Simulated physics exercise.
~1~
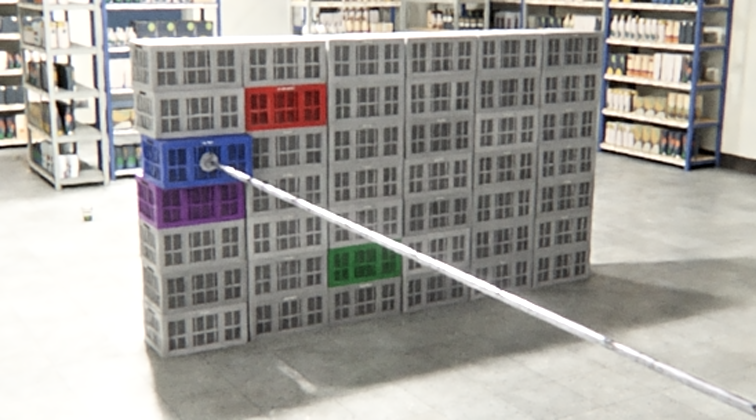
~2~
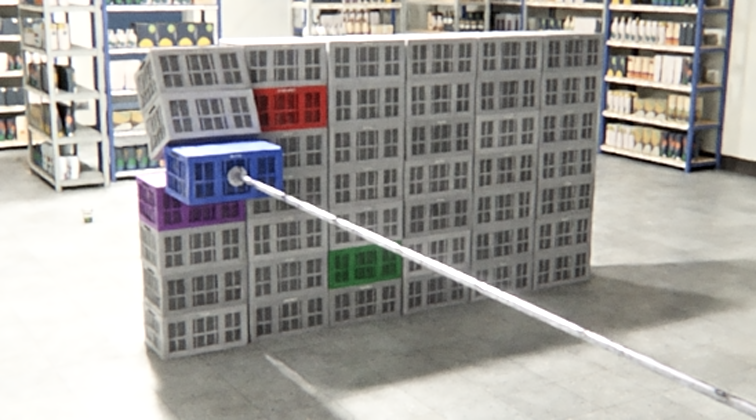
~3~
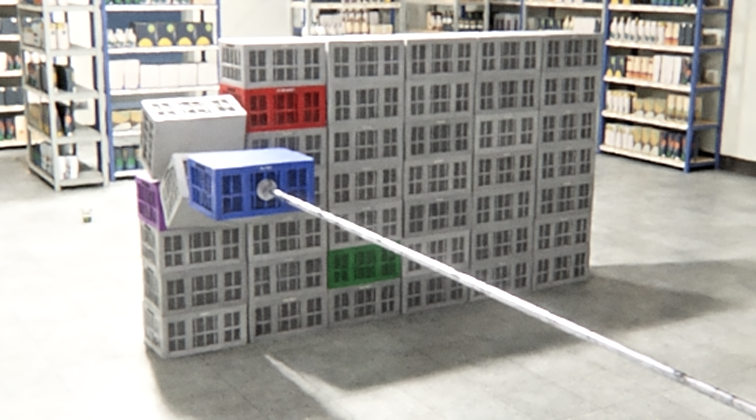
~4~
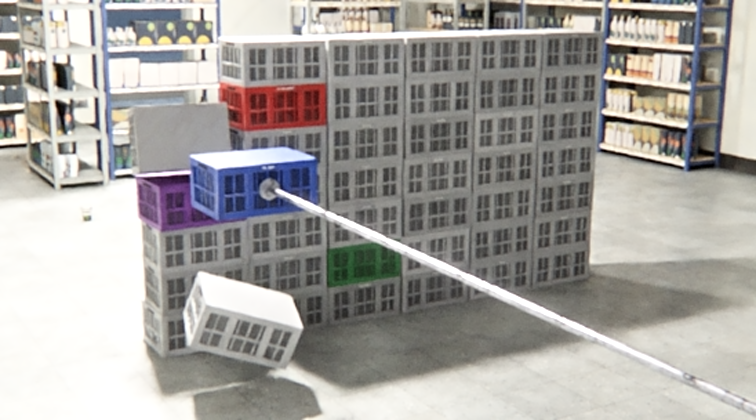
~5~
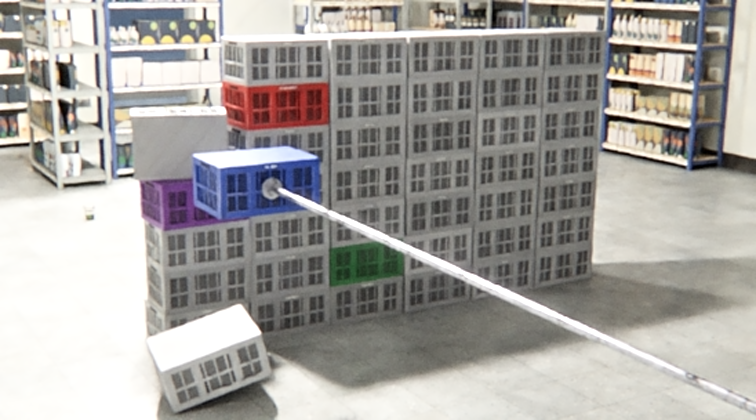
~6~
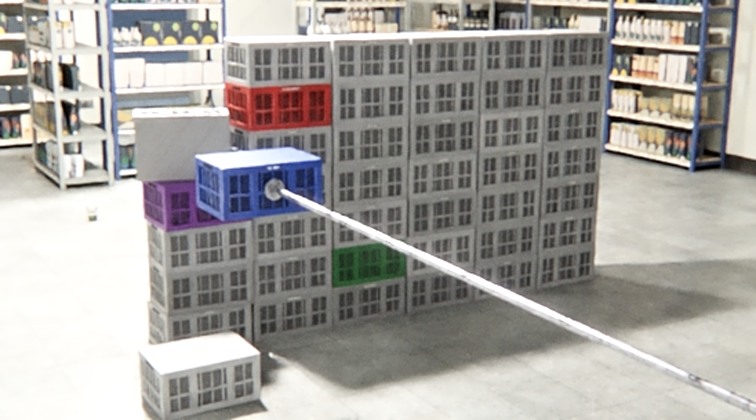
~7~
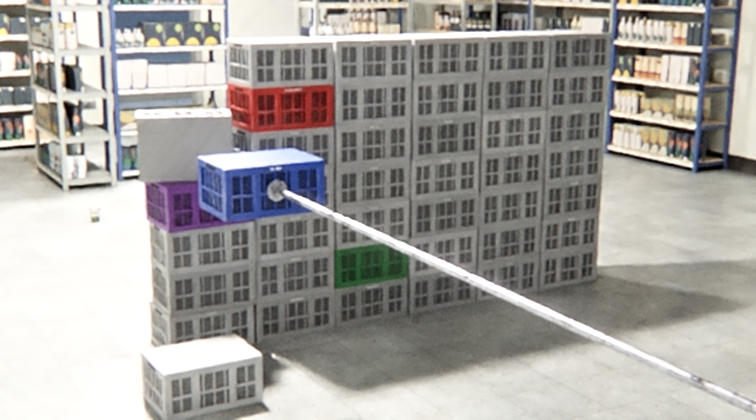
In a warehouse, a steel rod pulling a blue crate from a wall, two grey crates tumbling, one landing on the floor.
